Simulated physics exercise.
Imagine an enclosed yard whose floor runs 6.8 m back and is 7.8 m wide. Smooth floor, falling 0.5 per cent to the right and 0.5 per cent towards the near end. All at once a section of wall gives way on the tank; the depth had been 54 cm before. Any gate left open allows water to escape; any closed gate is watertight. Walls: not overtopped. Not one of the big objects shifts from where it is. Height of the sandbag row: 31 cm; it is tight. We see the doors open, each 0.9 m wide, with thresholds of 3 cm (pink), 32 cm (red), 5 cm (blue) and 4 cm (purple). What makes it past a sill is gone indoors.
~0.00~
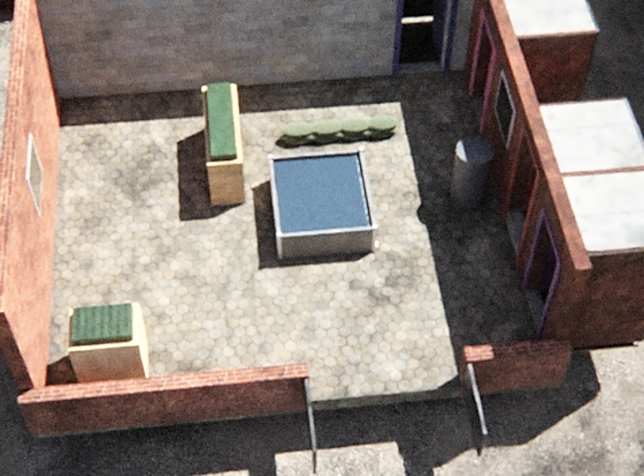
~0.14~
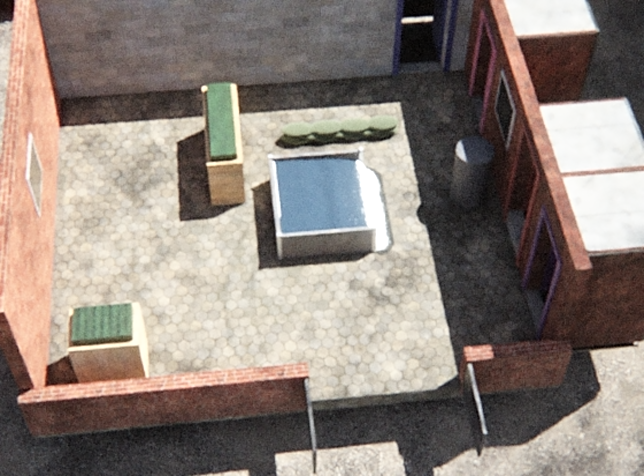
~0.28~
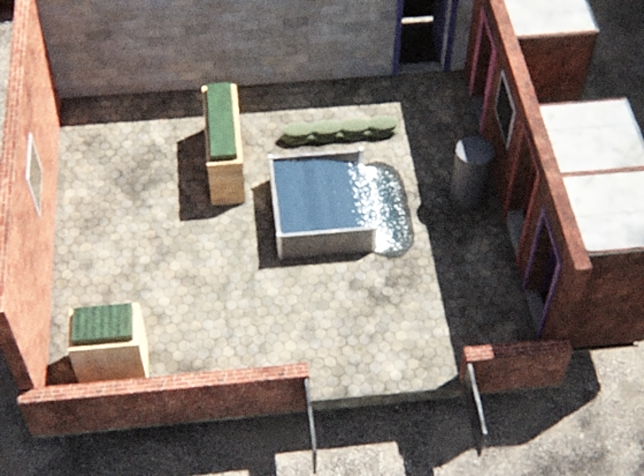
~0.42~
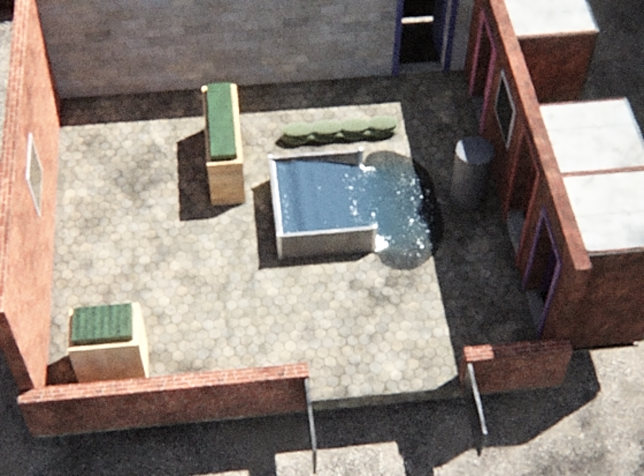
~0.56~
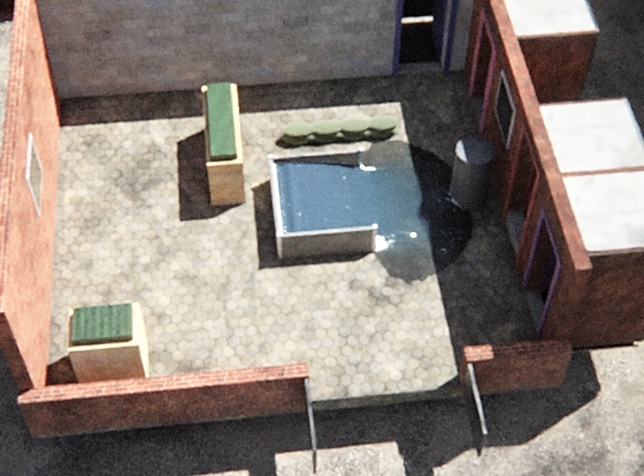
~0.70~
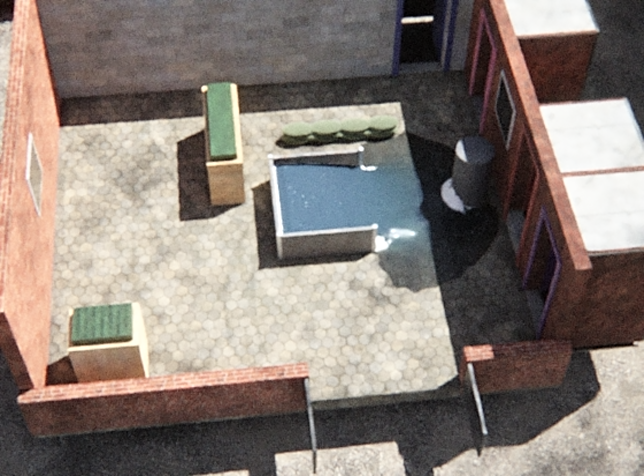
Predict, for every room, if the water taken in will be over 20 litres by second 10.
Prediction: For the pink door, over 20 litres; for the red door, not over 20 litres; for the blue door, over 20 litres; for the purple door, over 20 litres.
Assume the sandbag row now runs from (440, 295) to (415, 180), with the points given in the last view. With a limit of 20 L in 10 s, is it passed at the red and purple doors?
Red within the limit, purple within the limit.
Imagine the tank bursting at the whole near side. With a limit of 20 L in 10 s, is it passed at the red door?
Against the limit, red does not exceed it.
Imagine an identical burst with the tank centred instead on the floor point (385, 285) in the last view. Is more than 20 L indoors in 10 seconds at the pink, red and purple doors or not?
Well, pink ends up inside the mark, red ends up inside the mark and purple ends up beyond the mark.
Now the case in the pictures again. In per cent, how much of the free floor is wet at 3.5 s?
Roughly 30 % of the floor.
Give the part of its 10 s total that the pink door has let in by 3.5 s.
By that time, around 55 per cent.
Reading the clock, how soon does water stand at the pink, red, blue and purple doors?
So, pink at 1.4 s, then red at 0.8 s, blue at 2.4 s, and purple at 1.6 s.
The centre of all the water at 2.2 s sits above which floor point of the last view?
The water's centre is around (423, 211).
After 1.4 s water covers 15 % of the floor and is deepest (33 cm) near (445, 205); pink door not reached, red door 27 cm at the sill, 0 L in, blue door not reached, purple door not reached.
After 2.2 s water covers 20 % of the floor and is deepest (25 cm) near (506, 241); pink door 12 cm at the sill, 14 L in, red door 24 cm at the sill, 0 L in, blue door not reached, purple door 10 cm at the sill, 4 L in.
After 3.5 s water covers 30 % of the floor and is deepest (21 cm) near (540, 366); pink door 8 cm at the sill, 55 L in, red door 13 cm at the sill, 0 L in, blue door 13 cm at the sill, 22 L in, purple door 7 cm at the sill, 22 L in.
After 6.0 s water covers 50 % of the floor and is deepest (10 cm) near (540, 366); pink door 7 cm at the sill, 81 L in, red door 5 cm at the sill, 0 L in, blue door 8 cm at the sill, 81 L in, purple door 8 cm at the sill, 55 L in.
After 10.0 s water covers 70 % of the floor and is deepest (6 cm) near (517, 368); pink door 4 cm at the sill, 101 L in, red door 4 cm at the sill, 0 L in, blue door 3 cm at the sill, 87 L in, purple door 5 cm at the sill, 80 L in.
